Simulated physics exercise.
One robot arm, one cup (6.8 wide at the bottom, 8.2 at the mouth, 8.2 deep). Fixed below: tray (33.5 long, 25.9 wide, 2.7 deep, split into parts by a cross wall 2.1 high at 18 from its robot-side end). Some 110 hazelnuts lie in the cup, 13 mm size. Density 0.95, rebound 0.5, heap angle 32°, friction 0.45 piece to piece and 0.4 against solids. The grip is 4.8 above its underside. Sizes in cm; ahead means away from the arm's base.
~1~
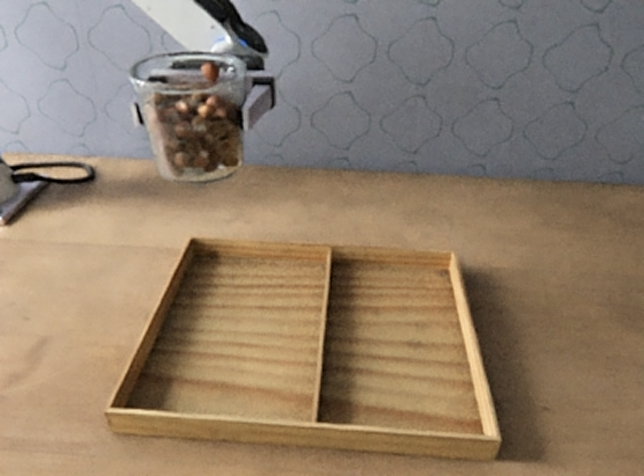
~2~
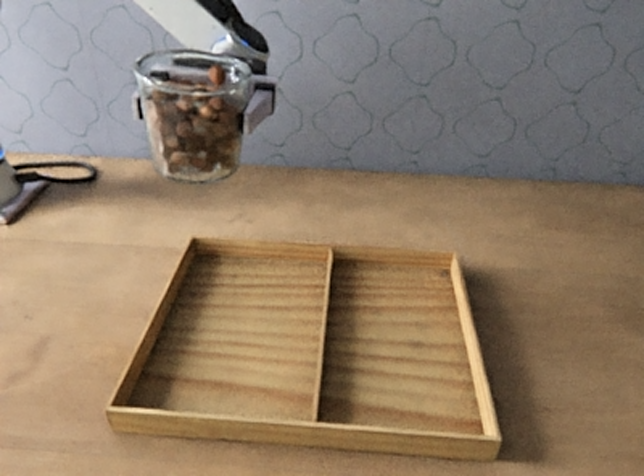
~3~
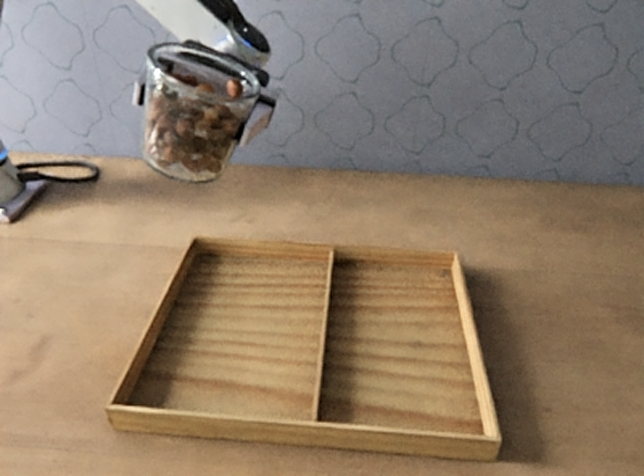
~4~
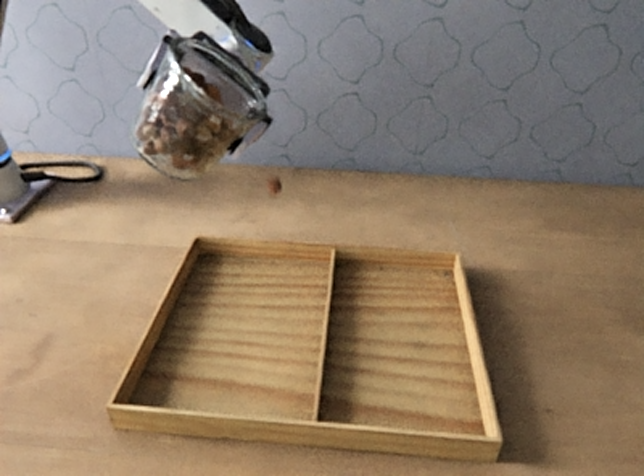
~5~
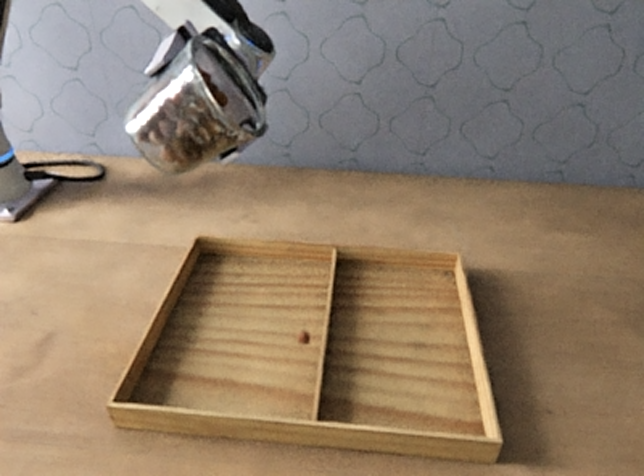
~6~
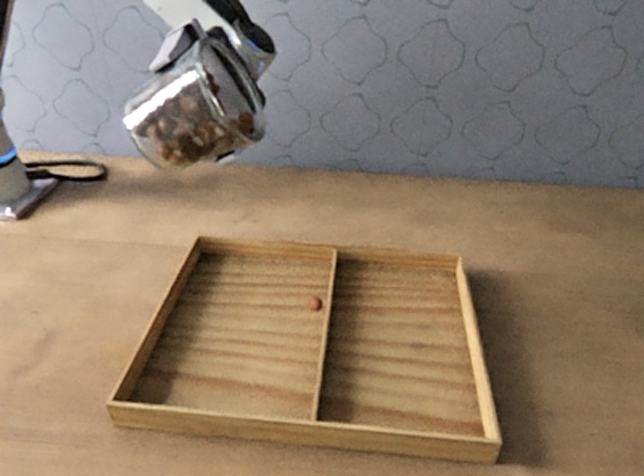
In the video, a robot arm holds a clear cup of hazelnuts above a divided wooden tray and steadily tilts it; one nut drops into the tray's left section and shifts slightly near the divider while the rest remain inside.
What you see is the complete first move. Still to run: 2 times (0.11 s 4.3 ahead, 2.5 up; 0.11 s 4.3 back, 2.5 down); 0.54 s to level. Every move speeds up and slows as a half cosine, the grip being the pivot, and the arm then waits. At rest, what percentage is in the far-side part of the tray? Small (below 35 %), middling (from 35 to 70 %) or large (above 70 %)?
In the far-side part of the tray the share is middling, from 35 to 70 %.
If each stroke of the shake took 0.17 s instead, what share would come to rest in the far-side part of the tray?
It would be near 10 per cent.
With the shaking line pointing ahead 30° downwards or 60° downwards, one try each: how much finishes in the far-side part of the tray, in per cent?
About 10 and 10 per cent.
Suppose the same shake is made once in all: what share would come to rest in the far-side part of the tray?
It would be near 45 per cent.
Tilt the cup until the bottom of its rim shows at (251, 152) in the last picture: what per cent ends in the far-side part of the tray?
About 85 per cent.
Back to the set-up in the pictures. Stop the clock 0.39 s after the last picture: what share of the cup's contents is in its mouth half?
Some 95 per cent.
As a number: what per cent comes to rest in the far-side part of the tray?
Some 50 per cent.
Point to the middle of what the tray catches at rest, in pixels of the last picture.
Around (405, 342).
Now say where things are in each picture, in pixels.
The first frame shows cup middle at (195, 120), level; upper third of the load around (194, 106), from x 150 to 235, top at y 70; 108 in the cup.
The second frame shows cup middle at (195, 120), tilted 6° forward; upper third of the load around (194, 105), from x 155 to 235, top at y 75.
The third frame shows cup middle at (194, 118), tilted 21° forward; upper third of the load around (189, 105), from x 155 to 235, top at y 80.
The fourth frame shows cup middle at (193, 117), tilted 39° forward; upper third of the load around (183, 100), from x 145 to 275, top at y 70; 107 in the cup, 1 in flight or on a rim.
The fifth frame shows cup middle at (193, 114), tilted 54° forward; upper third of the load around (184, 97), from x 140 to 305, top at y 70; 107 in the cup, 1 in the robot-side part.
The sixth frame shows cup middle at (193, 113), tilted 60° forward; upper third of the load around (181, 96), from x 140 to 315, top at y 70; 107 in the cup, 1 in flight or on a rim.
Then, 0.39 s after the last picture, tilted 60° forward, highest piece 28 above the table; 49 in the cup, 49 in the far-side part, 8 in the robot-side part, 2 in flight or on a rim.
Then, 0.78 s after the last picture, tilted 17° forward, highest piece 26 above the table; 55 in the far-side part, 32 in the cup, 19 in the robot-side part, 2 on the table or floor.
Then, 1.18 s after the last picture, level, highest piece 25 above the table; 55 in the far-side part, 32 in the cup, 19 in the robot-side part, 2 on the table or floor.
Then, 2.23 s after the last picture, level, highest piece 25 above the table; 55 in the far-side part, 32 in the cup, 19 in the robot-side part, 2 on the table or floor.
Final count, 55 in the far-side part, 32 in the cup, 19 in the robot-side part, 2 on the table or floor. That is 51 % in the far-side part of the tray.
